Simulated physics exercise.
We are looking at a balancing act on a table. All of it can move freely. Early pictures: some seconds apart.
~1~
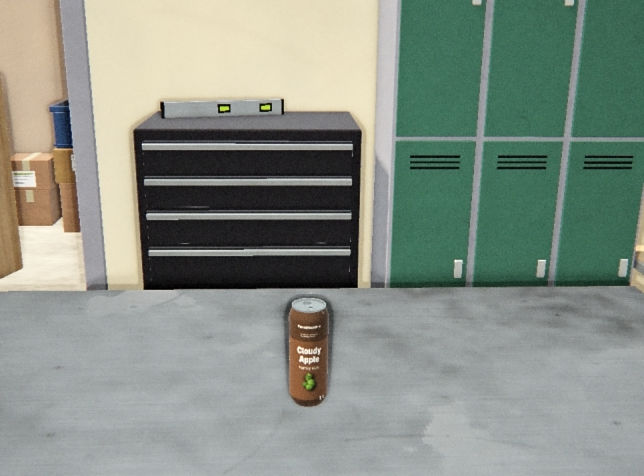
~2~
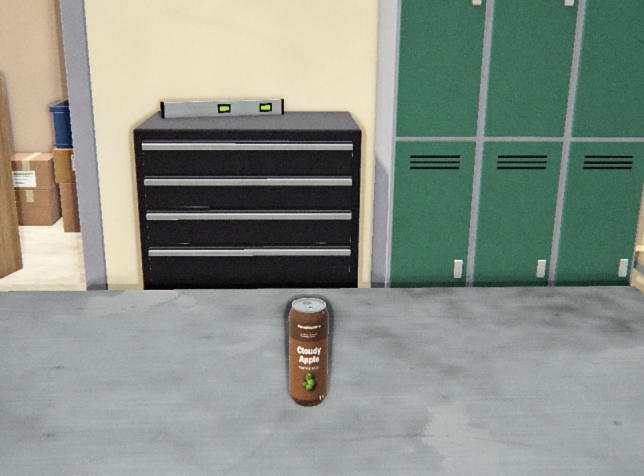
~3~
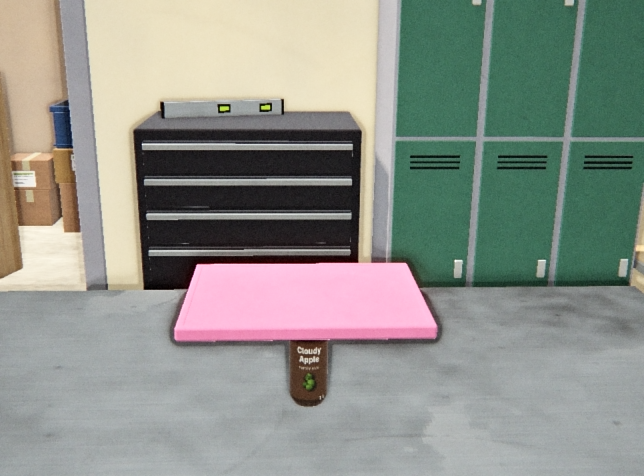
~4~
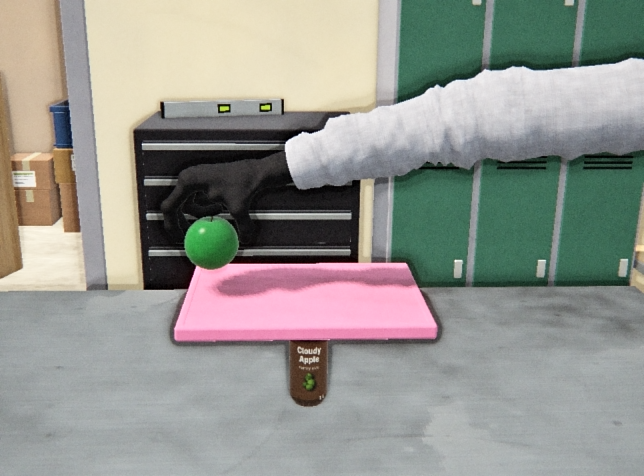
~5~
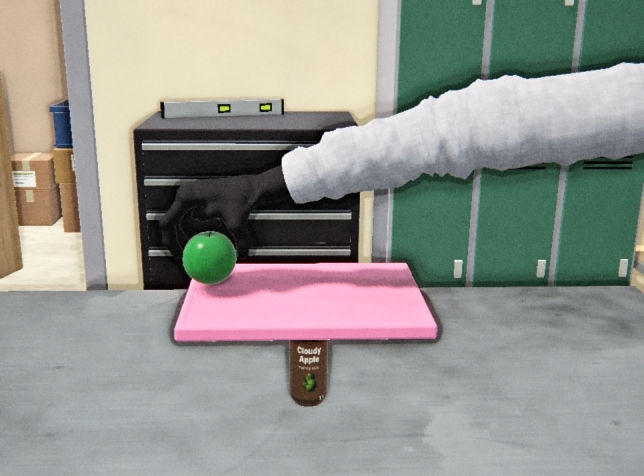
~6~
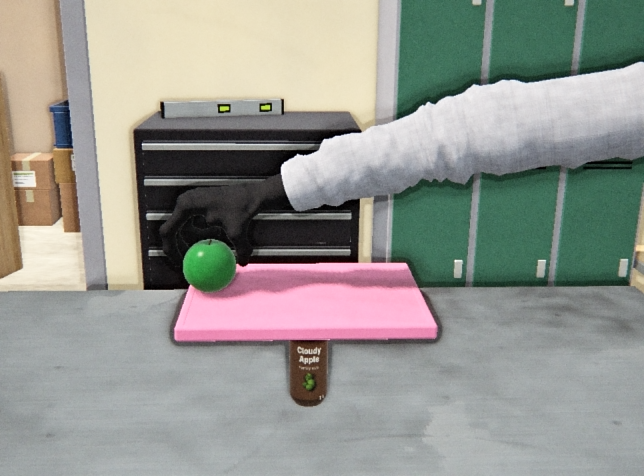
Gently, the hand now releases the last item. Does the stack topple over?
Ah, it fails to stay steady this time.
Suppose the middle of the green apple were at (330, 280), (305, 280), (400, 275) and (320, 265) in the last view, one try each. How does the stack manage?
Try 1: Stable; try 2: Stable; try 3: Collapse; try 4: Stable.
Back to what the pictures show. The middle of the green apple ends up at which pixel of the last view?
I'd say around (192, 377) in the last view.
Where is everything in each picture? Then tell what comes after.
In the first picture, the last thing is not in view yet.
In the second picture, the last thing is not in view yet.
In the third picture, the last thing is not in view yet; pink lid (305, 298).
The fourth picture shows still above its spot; green apple (212, 243); pink lid (305, 298).
The fifth picture shows still above its spot; green apple (209, 258); pink lid (305, 298).
The sixth picture shows set down, still held; green apple (210, 266); pink lid (305, 298).
Then, 0.40 s later than the last frame, green apple now fallen; pink lid tilted by 58°.
Then, 0.50 s later than the last frame, pink lid tilted by 64°.
Then, 0.80 s later than the last frame, pink lid and brown can now fallen.
Then, 0.90 s later than the last frame, things are still on the move.
When it is over, fallen, green apple, pink lid and brown can. End places, in pixels of the last picture, green apple near (192, 377). The stack comes apart.
